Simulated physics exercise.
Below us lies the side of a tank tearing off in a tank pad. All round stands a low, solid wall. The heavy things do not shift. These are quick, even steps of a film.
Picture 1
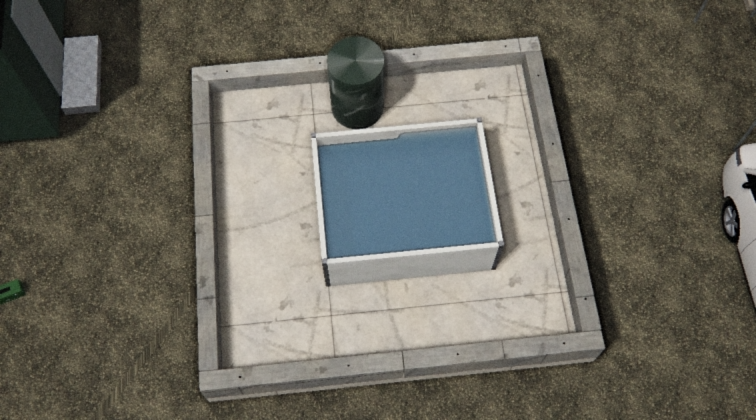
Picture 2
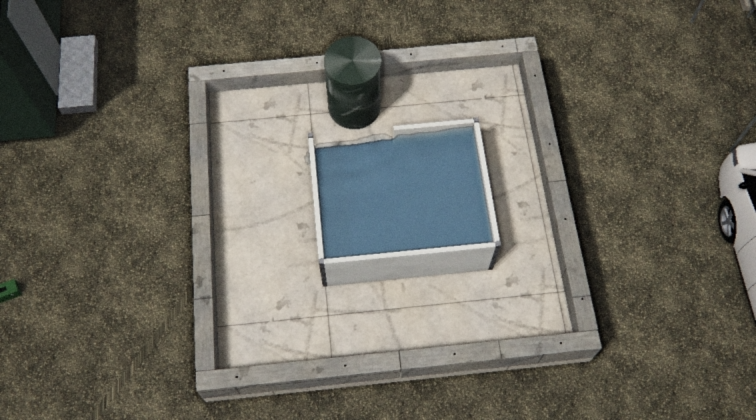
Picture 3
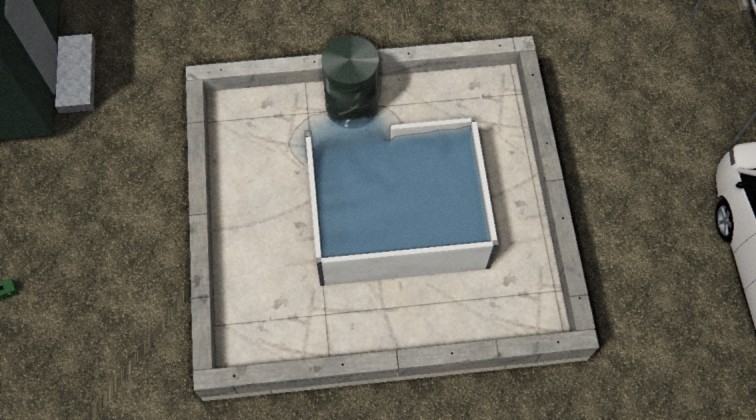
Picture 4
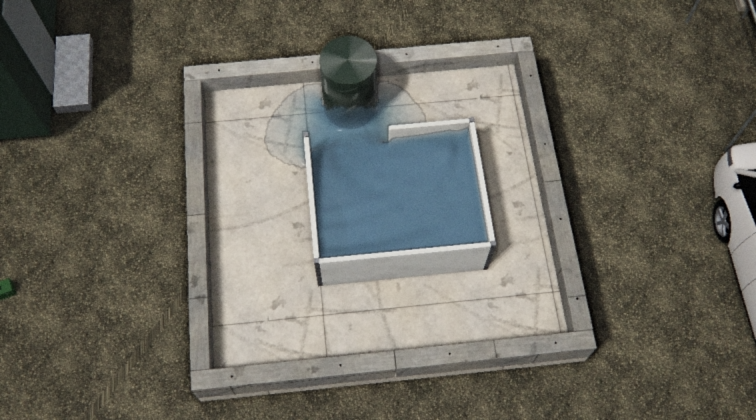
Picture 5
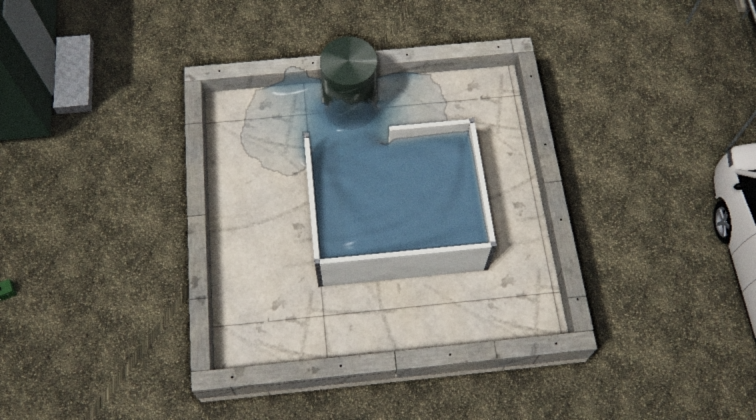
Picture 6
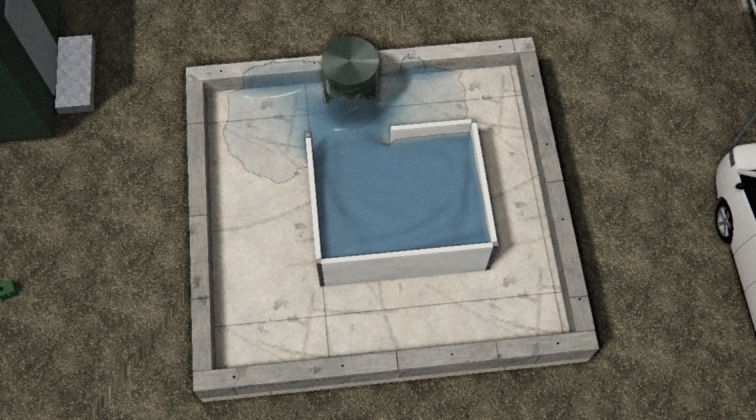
A low concrete wall ringed a pad where a white tank of still blue water lost part of its far side, and water poured out around a dark green drum and spread across the pale floor.
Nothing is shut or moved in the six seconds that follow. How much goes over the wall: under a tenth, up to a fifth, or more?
Over the wall goes not even a tenth.
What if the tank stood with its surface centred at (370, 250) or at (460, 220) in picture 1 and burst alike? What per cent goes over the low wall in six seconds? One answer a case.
In turn 6 and 4 per cent.
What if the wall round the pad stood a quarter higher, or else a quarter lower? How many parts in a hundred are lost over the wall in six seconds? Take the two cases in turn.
Near 2 and 12 in a hundred.
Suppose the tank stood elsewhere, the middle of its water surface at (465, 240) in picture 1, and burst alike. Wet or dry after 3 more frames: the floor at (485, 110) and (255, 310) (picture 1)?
As listed: Wet, dry.
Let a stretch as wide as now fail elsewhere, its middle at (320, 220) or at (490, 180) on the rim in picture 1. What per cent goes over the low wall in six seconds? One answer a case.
Near 8 and 10 in a hundred.
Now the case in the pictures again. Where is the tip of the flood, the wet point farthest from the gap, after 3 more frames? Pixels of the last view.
At about (507, 76).
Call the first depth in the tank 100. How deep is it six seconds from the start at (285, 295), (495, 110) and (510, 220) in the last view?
In that order: 25, 14 and 12 per cent.
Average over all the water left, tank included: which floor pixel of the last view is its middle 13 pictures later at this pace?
Around (366, 181).
A moment on, water covers 25 % of the floor; the low wall has let 0 % over.
Next, water covers 30 % of the floor; the low wall has let 0 % over.
Then, water covers 60 % of the floor; the low wall has let 4 % over.
Later, water covers 70 % of the floor; the low wall has let 6 % over.
In the end, water covers 75 % of the floor; the low wall has let 6 % over.
